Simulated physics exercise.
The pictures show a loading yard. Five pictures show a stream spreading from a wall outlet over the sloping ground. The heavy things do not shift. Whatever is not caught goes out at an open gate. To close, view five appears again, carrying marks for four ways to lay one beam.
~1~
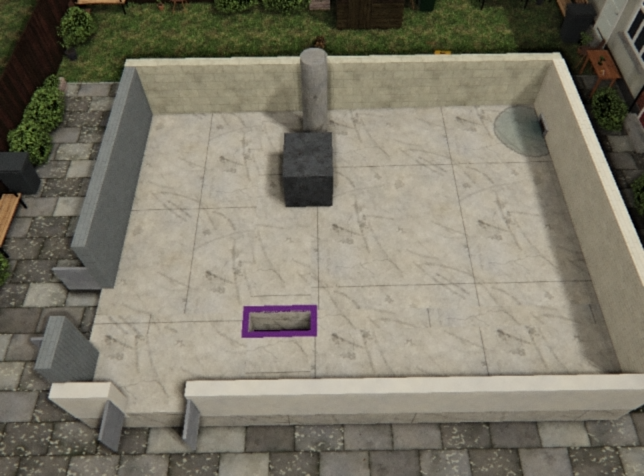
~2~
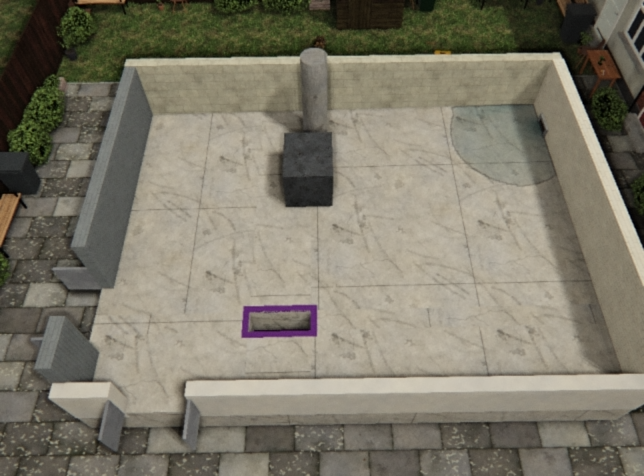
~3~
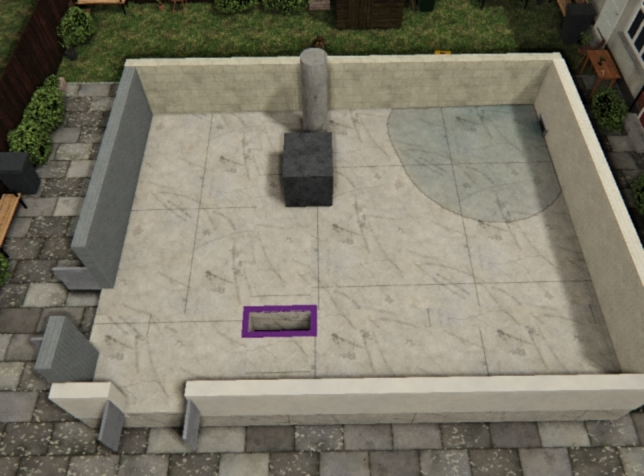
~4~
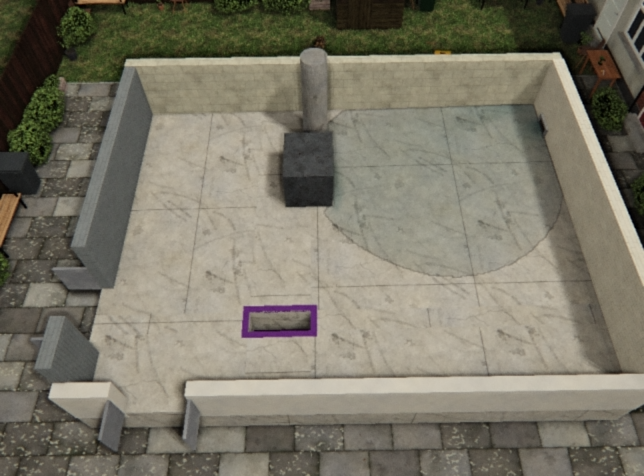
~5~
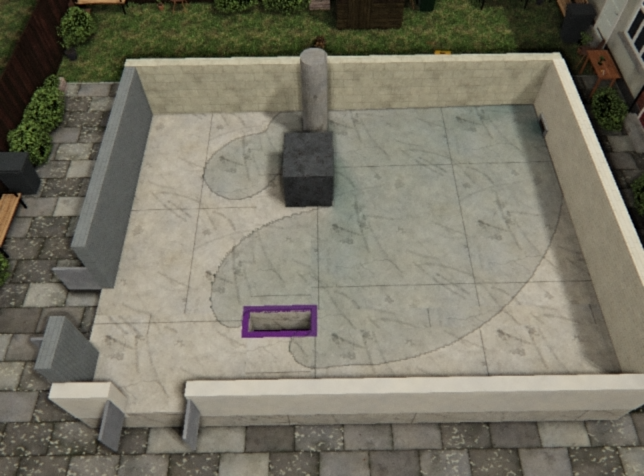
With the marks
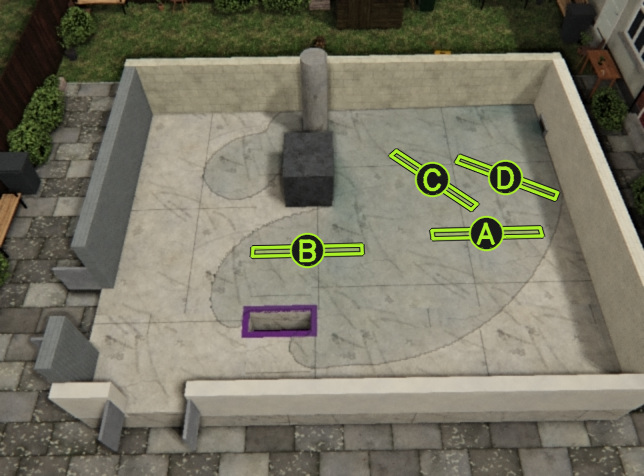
A thin sheet of water spread from the upper right corner of a walled yard across the pale floor, passed around a dark block, and reached the purple-edged drain, wetting about half the ground.
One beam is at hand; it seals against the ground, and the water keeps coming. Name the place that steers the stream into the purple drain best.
Best: A.
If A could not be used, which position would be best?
Here it is position D.
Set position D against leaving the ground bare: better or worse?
It is worse.
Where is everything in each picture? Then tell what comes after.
The first picture shows outfall at (543, 126); purple drain at (280, 321); open gate at (163, 399); open gate at (107, 319); front seen at (502, 135), 2 % of the ground wet; purple drain still dry.
The second picture shows front seen at (478, 170), 7 % of the ground wet; purple drain still dry.
The third picture shows front seen at (393, 122), 16 % of the ground wet; purple drain still dry.
The fourth picture shows front seen at (335, 214), 32 % of the ground wet; purple drain still dry.
The fifth picture shows front seen at (218, 302), 54 % of the ground wet; purple drain taking water.
On the marked copy, A from (432, 234) to (541, 231); B from (252, 252) to (362, 249); C from (393, 153) to (474, 206); D from (458, 159) to (556, 195).
With A, about 34 % of the stream goes into the purple drain, about 65 % out by the gates.
With B, about 11 % of the stream goes into the purple drain, about 89 % out by the gates.
With C, about 13 % of the stream goes into the purple drain, about 87 % out by the gates.
With D, about 23 % of the stream goes into the purple drain, about 77 % out by the gates.
